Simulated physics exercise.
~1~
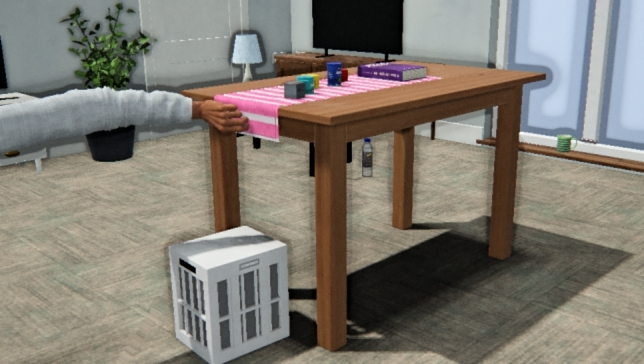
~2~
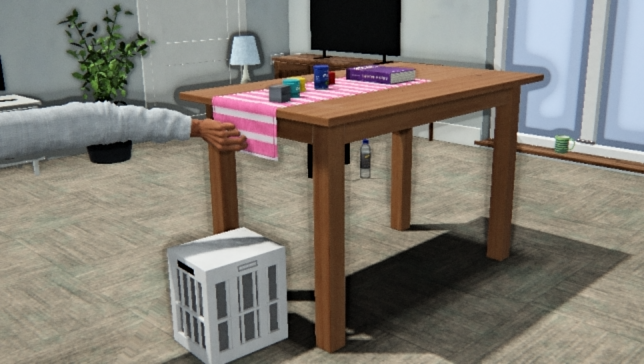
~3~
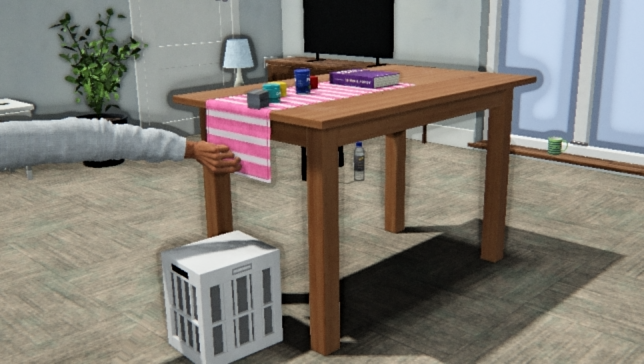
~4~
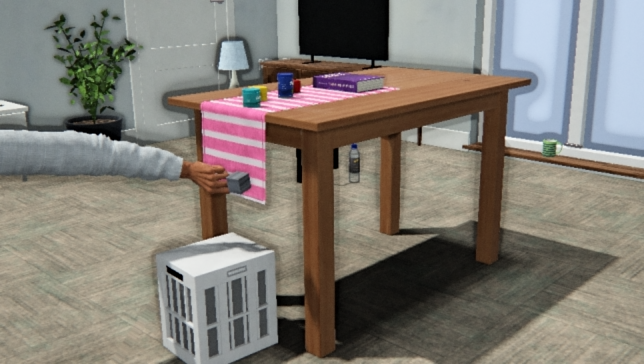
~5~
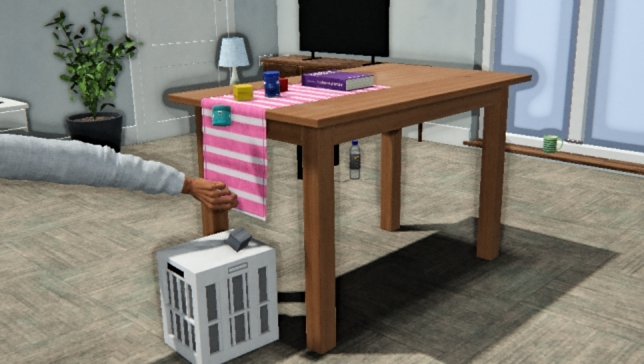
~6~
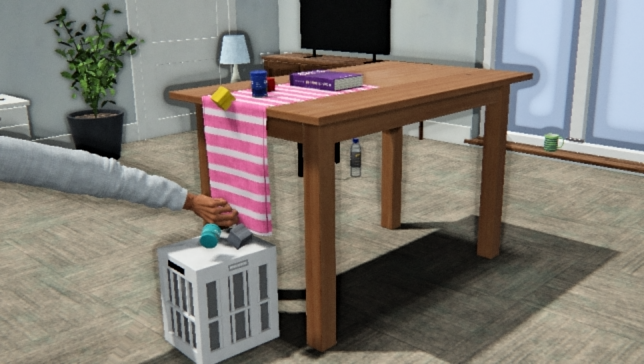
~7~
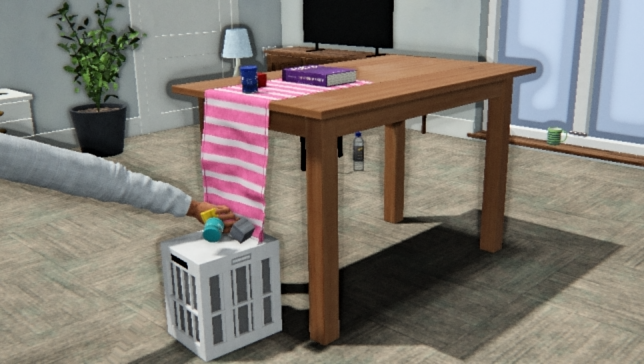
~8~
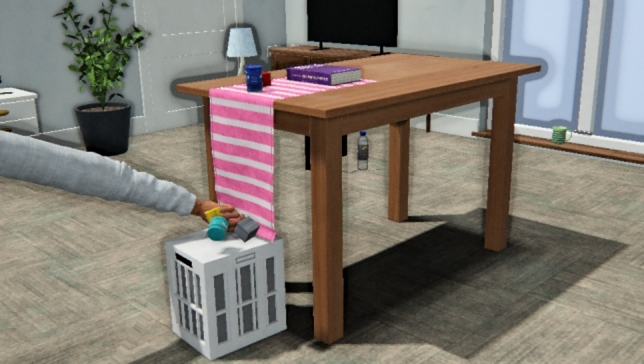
In a room with a wooden table, a hand slowly pulled a pink striped cloth down over the edge, and a grey cube, a turquoise pot and a yellow cube dropped in turn onto the white crate, while the blue can stayed upright on top.
